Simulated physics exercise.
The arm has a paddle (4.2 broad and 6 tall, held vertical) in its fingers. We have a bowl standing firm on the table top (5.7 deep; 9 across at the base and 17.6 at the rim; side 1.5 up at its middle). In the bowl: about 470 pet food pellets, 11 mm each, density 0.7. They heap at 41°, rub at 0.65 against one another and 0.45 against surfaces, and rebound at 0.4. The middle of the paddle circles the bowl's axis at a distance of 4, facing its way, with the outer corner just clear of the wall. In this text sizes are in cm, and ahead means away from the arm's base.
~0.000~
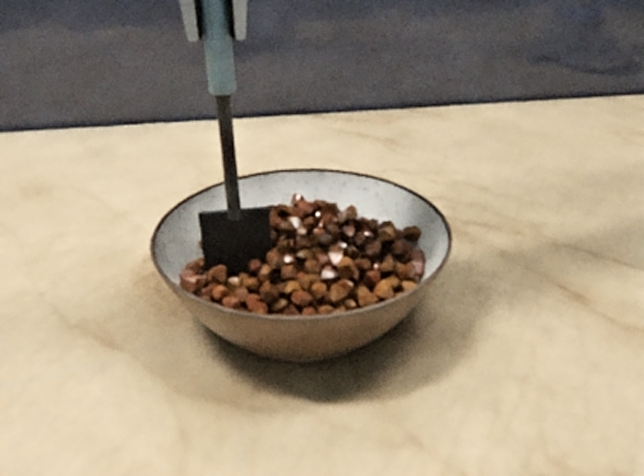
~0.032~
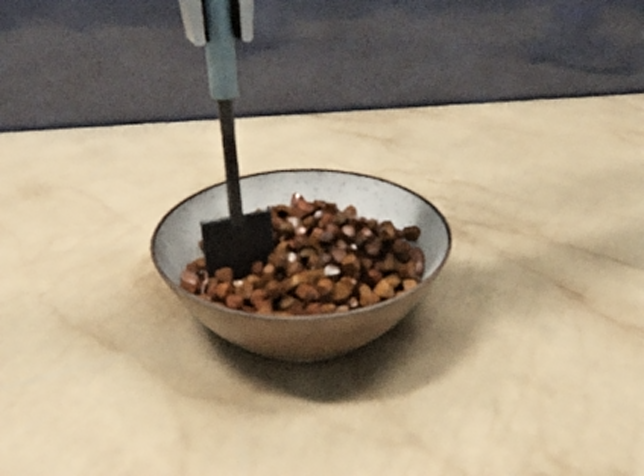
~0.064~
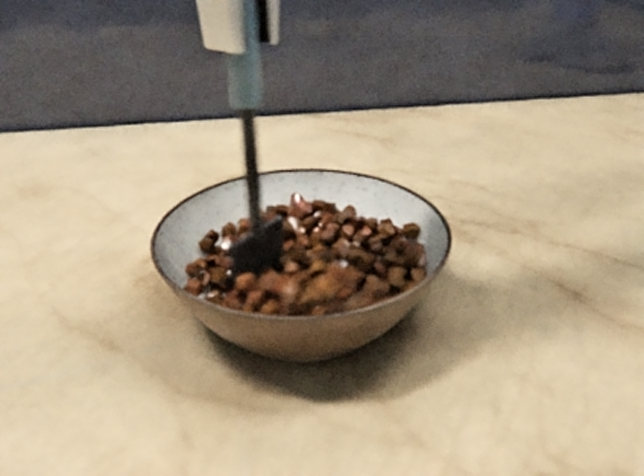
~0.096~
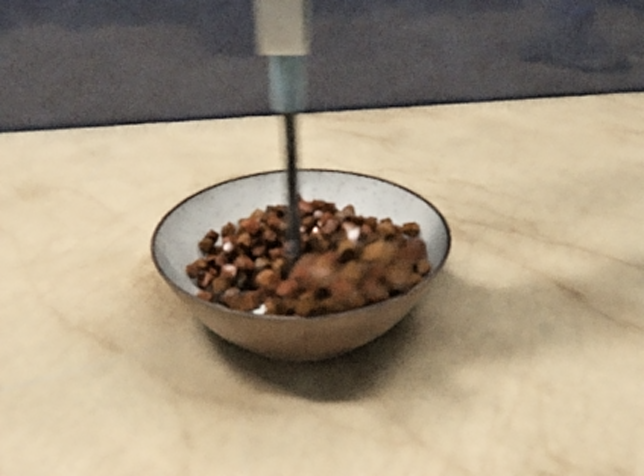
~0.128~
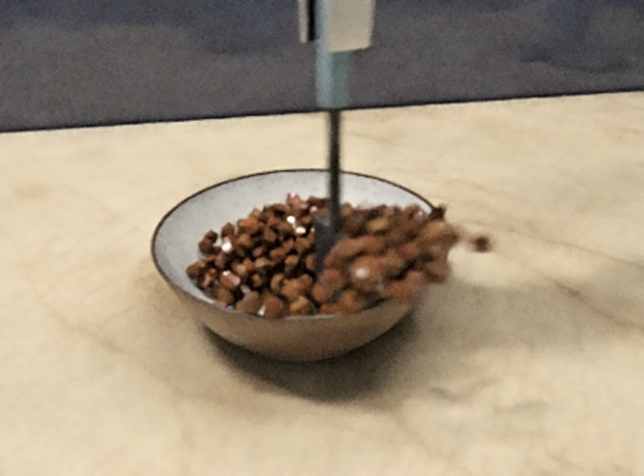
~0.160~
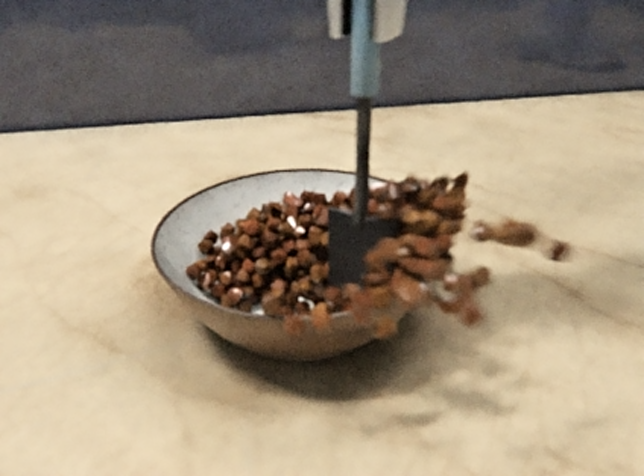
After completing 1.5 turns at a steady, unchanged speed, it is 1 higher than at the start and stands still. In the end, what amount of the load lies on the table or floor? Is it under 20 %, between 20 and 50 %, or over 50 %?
Over 50 %.
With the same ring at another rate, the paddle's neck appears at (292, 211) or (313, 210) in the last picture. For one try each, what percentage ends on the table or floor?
Some 35 and 45 per cent.
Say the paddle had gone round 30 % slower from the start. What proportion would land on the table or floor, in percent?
40 per cent.
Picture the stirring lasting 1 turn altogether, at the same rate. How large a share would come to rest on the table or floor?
Roughly 45 per cent.
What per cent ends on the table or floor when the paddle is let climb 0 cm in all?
It comes to some 60 per cent.
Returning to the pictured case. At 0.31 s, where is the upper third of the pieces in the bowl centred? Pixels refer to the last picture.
Centre of upper third: Approx. (231, 200) px.
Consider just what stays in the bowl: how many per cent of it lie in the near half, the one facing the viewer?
I'd put it near 40 per cent.
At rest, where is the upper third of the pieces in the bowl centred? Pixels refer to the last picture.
Estimated centre: (364, 244).
After 0.31 s, 293° round, highest piece 12 above the table; 313 in the bowl, 68 on the table or floor, 88 in flight or on the tool.
After 0.46 s, 84° round, highest piece 9 above the table; 242 in the bowl, 188 on the table or floor, 39 in flight or on the tool.
After 0.74 s, 180° round, highest piece 6 above the table; 269 on the table or floor, 199 in the bowl, 1 in flight or on the tool.
After 1.44 s, 180° round, highest piece 6 above the table; 270 on the table or floor, 199 in the bowl.
In the end, 270 on the table or floor, 199 in the bowl. That is 58 % on the table or floor.
